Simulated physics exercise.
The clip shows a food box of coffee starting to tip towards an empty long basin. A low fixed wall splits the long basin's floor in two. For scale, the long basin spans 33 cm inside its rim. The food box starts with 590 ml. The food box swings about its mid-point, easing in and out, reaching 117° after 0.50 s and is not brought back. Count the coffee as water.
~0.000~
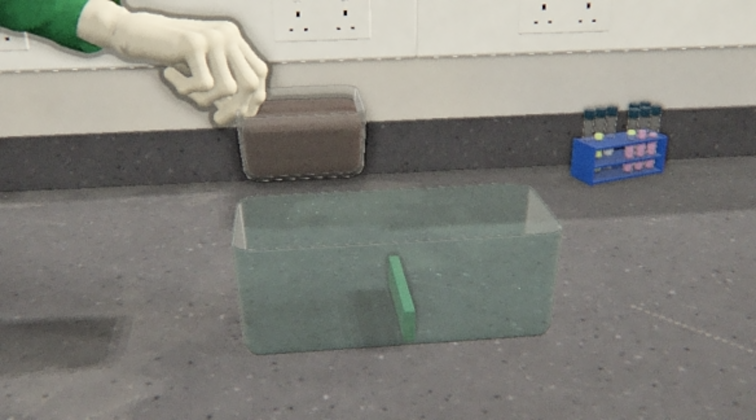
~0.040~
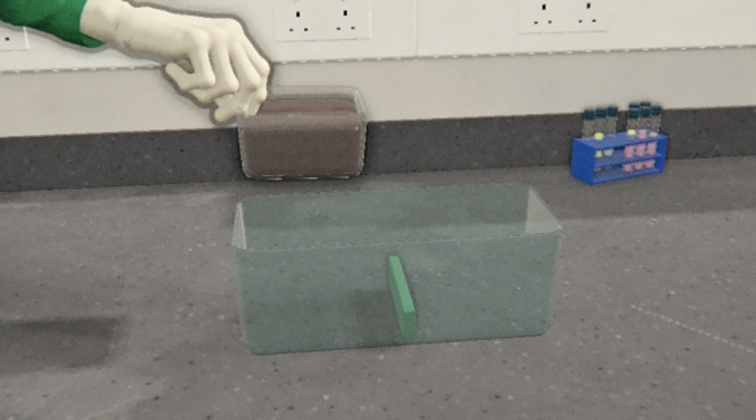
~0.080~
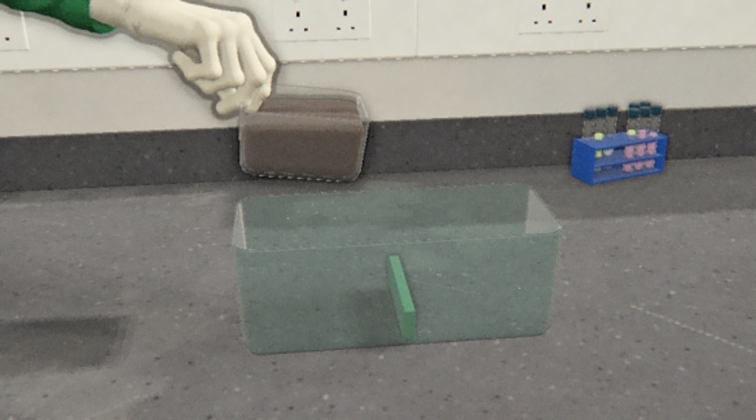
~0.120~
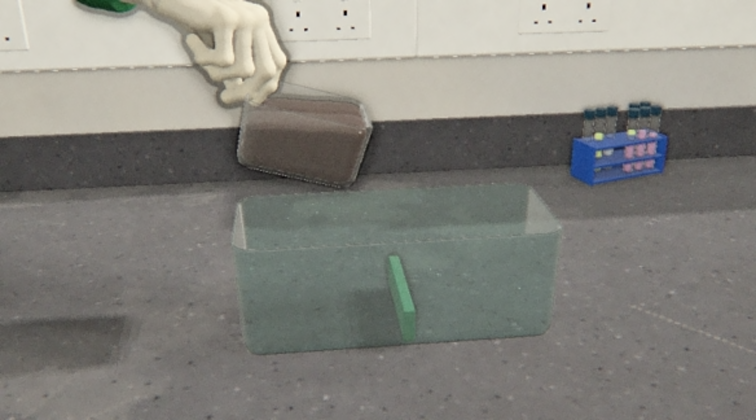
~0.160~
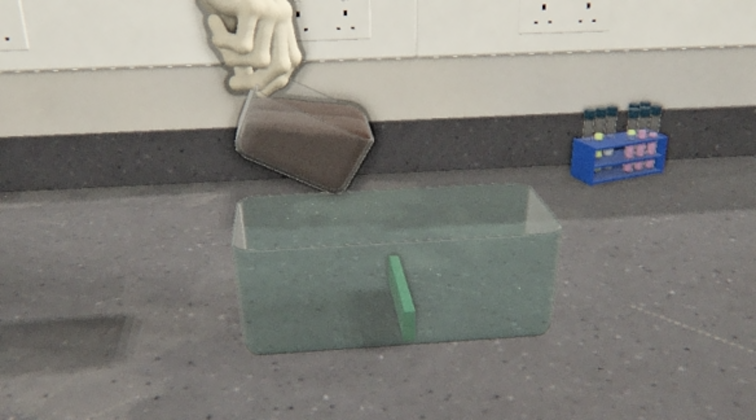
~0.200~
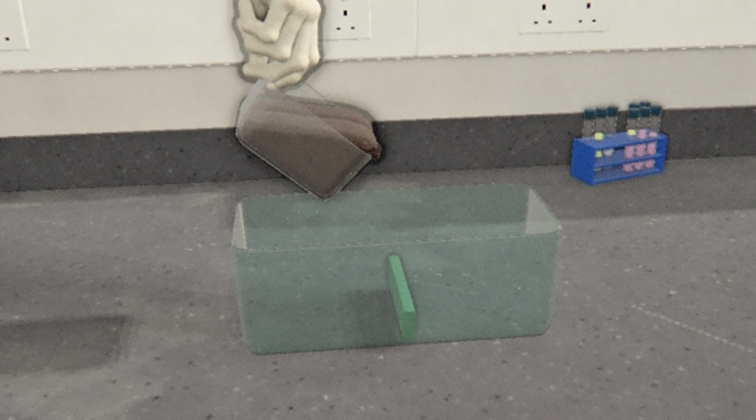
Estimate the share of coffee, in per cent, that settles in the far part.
About 47 per cent.
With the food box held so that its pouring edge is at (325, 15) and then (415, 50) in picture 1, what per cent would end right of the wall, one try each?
In turn about 30 and 80 per cent.
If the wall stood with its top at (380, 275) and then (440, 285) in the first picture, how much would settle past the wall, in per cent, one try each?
First 70, then 25 per cent.
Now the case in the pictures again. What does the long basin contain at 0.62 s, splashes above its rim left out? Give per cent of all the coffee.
About 92 per cent.
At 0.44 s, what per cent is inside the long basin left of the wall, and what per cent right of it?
Near 32 on the left, 42 on the right.
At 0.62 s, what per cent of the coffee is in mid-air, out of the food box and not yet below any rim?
About 7 per cent.
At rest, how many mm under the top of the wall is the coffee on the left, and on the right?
Some 22 mm on the left and 22 mm on the right.
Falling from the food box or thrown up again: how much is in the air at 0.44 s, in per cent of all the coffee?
Some 18 per cent.
By 0.44 s the tilt is 113° and 9 per cent is still to pour, 31 is left of the wall and 41 right of it.
By 0.62 s the tilt is 117° and 0 per cent is still to pour, 46 is left of the wall and 47 right of it.
By 0.80 s the tilt is 117° and 1 per cent is still to pour, 49 is left of the wall and 47 right of it.
By 1.00 s the tilt is 117° and 0 per cent is still to pour, 50 is left of the wall and 47 right of it.
At rest 50 per cent lies left of the wall, 47 right of it and 3 outside.
